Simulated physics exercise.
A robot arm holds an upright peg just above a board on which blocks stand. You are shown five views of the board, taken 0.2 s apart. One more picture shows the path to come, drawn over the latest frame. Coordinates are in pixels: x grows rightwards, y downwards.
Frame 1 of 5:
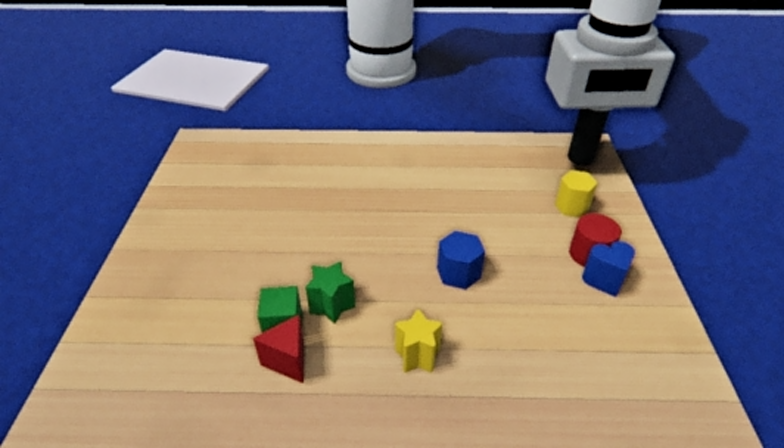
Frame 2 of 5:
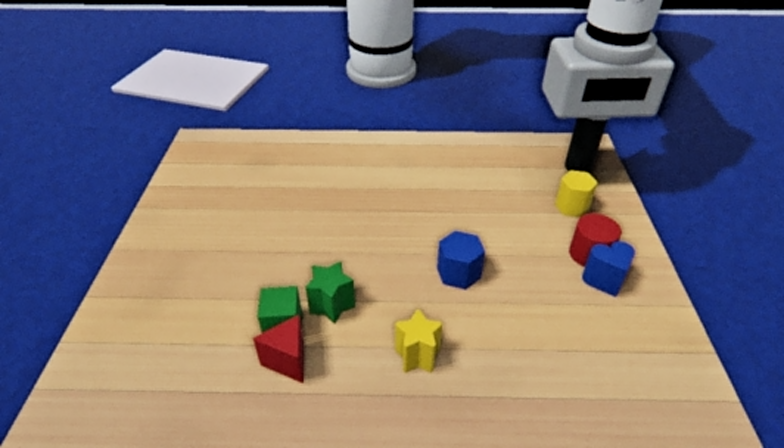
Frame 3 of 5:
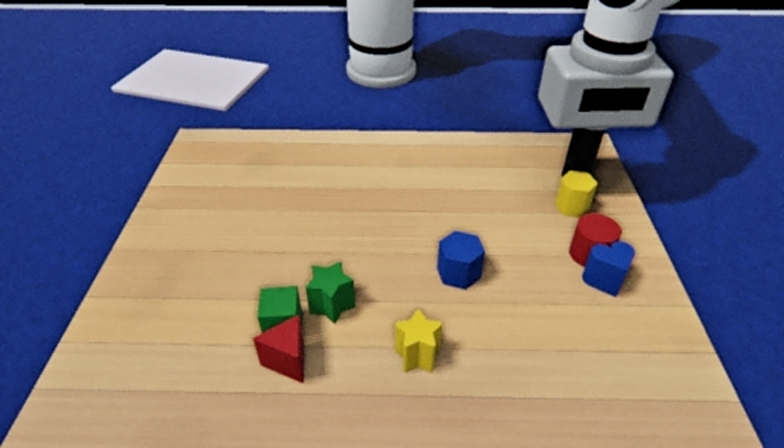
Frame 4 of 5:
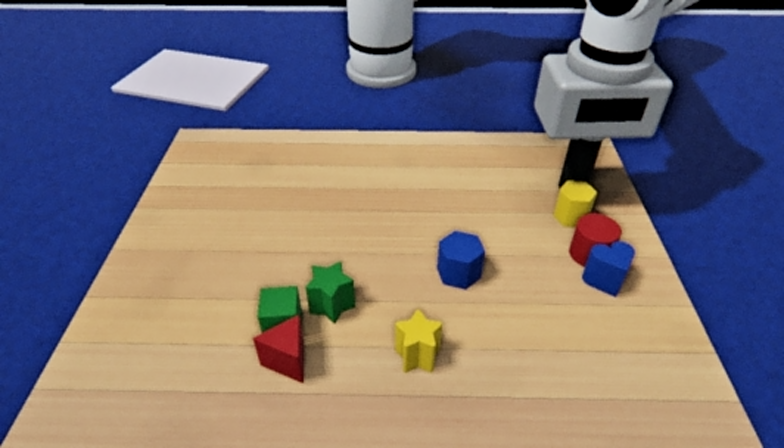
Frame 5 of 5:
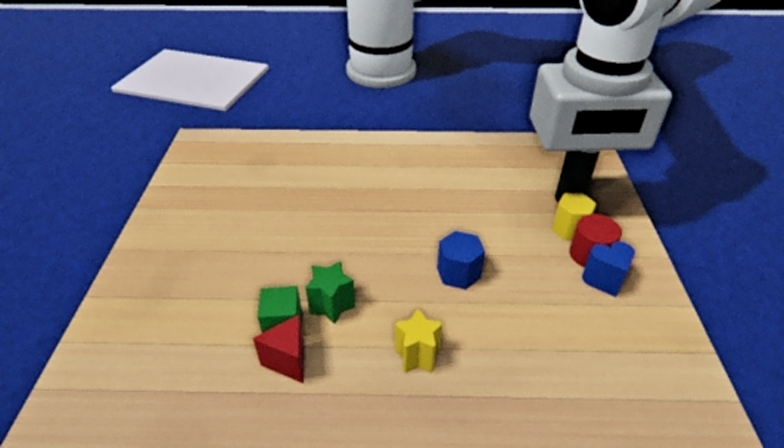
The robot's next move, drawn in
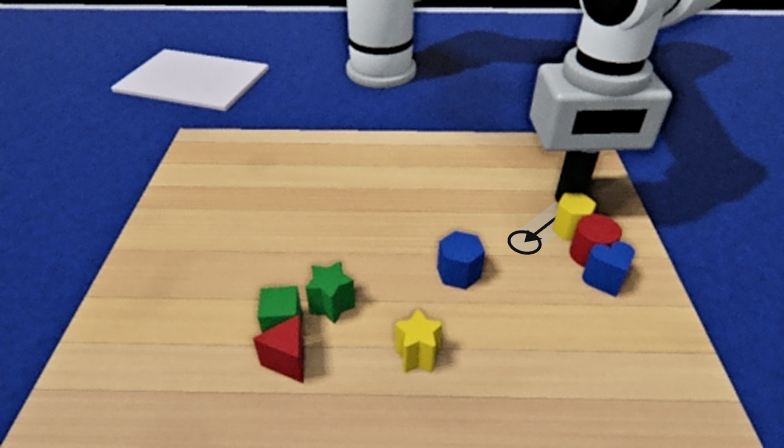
To begin with, a robot arm holds a black peg at the far right of a wooden board, behind a yellow hexagonal block, with other coloured blocks nearby and to the left. The peg moves slowly toward the viewer, then pushes the yellow block a short way toward the red disc.
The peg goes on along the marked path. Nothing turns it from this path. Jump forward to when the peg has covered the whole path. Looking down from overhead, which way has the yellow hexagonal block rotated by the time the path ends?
Watching from overhead, you'd notice the yellow hexagonal block rotating counter-clockwise.
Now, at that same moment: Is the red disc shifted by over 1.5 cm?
Yes, it checks out.
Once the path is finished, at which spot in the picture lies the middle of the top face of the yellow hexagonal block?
Expect it around (567, 227).
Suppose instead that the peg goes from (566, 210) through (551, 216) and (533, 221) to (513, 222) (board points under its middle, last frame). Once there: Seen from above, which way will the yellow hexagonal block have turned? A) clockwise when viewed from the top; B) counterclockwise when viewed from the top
I'll go with B - counterclockwise when viewed from the top.
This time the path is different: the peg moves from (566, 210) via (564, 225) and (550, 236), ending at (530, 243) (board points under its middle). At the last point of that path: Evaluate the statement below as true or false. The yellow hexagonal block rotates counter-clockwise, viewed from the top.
True.
The line goes in a line from (566, 210) to (525, 242).
The first path, step by step. Halfway along, peg (548, 216); yellow hexagonal block (572, 220), turned 50° anticlockwise; red disc (608, 238); blue heart block (625, 265).
At the end, peg (527, 233); blue hexagonal block unmoved; yellow hexagonal block (567, 227), turned 90° anticlockwise; red disc (609, 239); blue heart block (627, 266).
